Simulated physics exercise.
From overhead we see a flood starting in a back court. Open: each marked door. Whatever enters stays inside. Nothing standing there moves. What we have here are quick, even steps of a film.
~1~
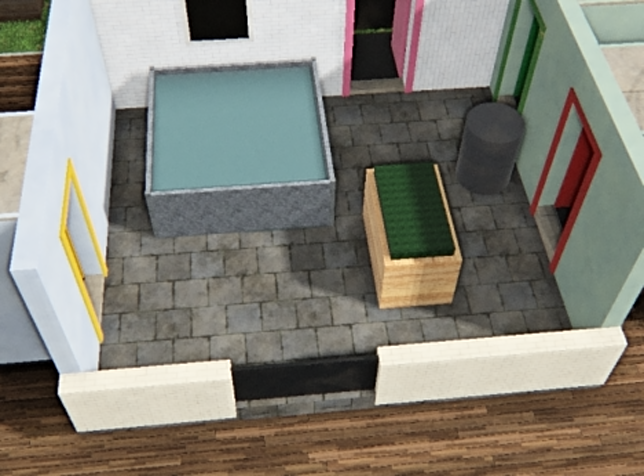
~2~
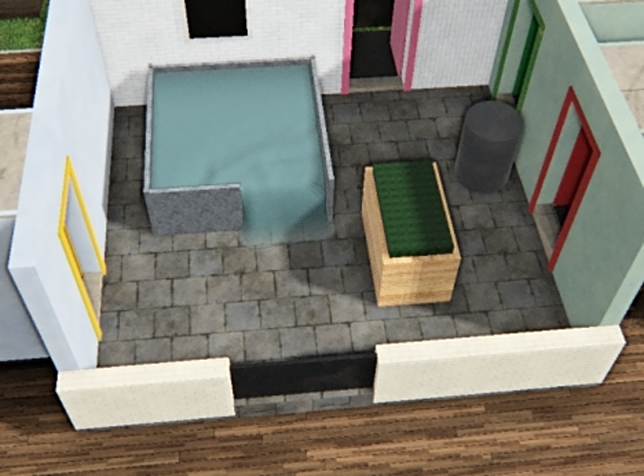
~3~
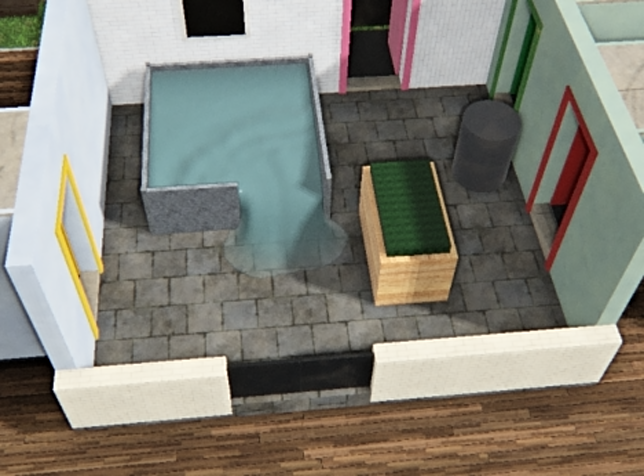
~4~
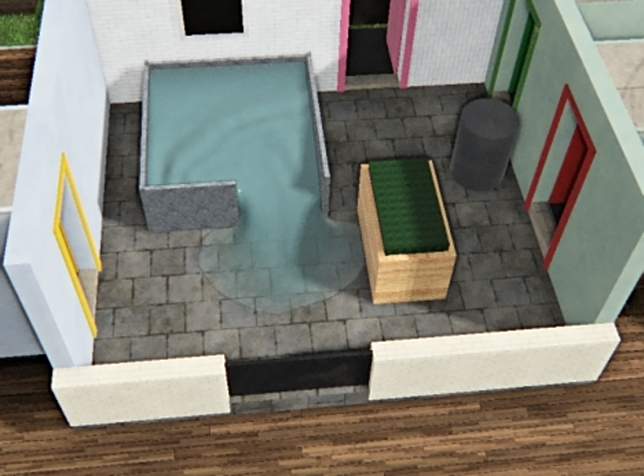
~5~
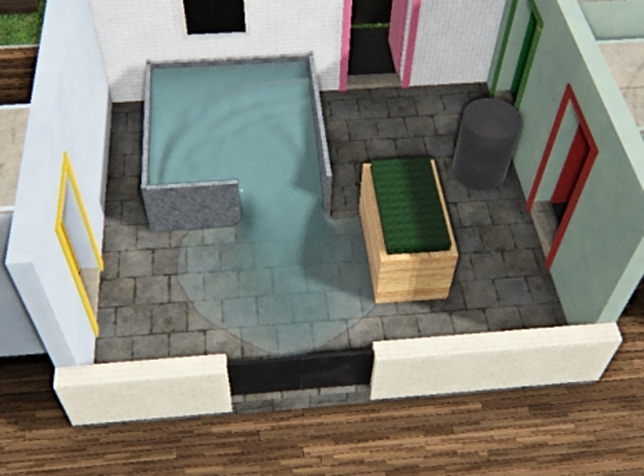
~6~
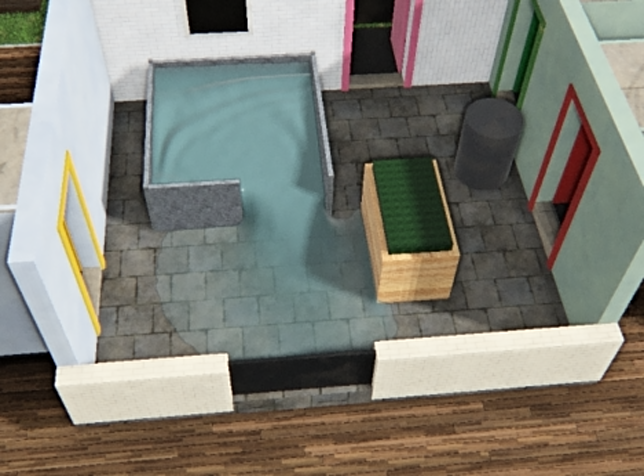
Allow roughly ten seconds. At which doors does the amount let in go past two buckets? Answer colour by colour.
The yellow door will most likely exceed two buckets. The red door will most likely not exceed two buckets. The pink door will most likely exceed two buckets. The green door will most likely not exceed two buckets.
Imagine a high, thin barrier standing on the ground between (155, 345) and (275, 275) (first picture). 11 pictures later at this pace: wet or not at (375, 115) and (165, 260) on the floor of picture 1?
Result, in order: Bone-dry / swamped.
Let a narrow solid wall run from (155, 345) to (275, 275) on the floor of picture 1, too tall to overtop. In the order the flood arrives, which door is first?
That'd be the one in yellow.
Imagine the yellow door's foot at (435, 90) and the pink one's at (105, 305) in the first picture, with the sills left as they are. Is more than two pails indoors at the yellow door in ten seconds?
So then the yellow door tops it.
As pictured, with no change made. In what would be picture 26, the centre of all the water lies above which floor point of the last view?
It's close to (274, 231).
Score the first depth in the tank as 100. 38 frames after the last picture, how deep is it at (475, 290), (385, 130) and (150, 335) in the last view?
Taking the places in turn, I get roughly 12, 6 and 25 percent.
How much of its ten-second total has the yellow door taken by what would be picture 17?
Estimated share: About 0 %.
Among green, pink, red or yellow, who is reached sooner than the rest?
I'd say it's the door marked yellow.
A moment on, water covers 35 % of the floor; the yellow door wet at the sill, nothing in, the red door not reached, the pink door not reached, the green door not reached.
Next, water covers 45 % of the floor; the yellow door wet at the sill, nothing in, the red door not reached, the pink door not reached, the green door not reached.
Then, water covers 75 % of the floor; the yellow door over two buckets in, the red door wet at the sill, nothing in, the pink door not reached, the green door wet at the sill, nothing in.
Later, water covers 95 % of the floor; the yellow door far over two buckets in, the red door wet at the sill, nothing in, the pink door under two buckets in, the green door wet at the sill, nothing in.
In the end, water covers 100 % of the floor; the yellow door far over two buckets in, the red door wet at the sill, nothing in, the pink door over two buckets in, the green door wet at the sill, nothing in.
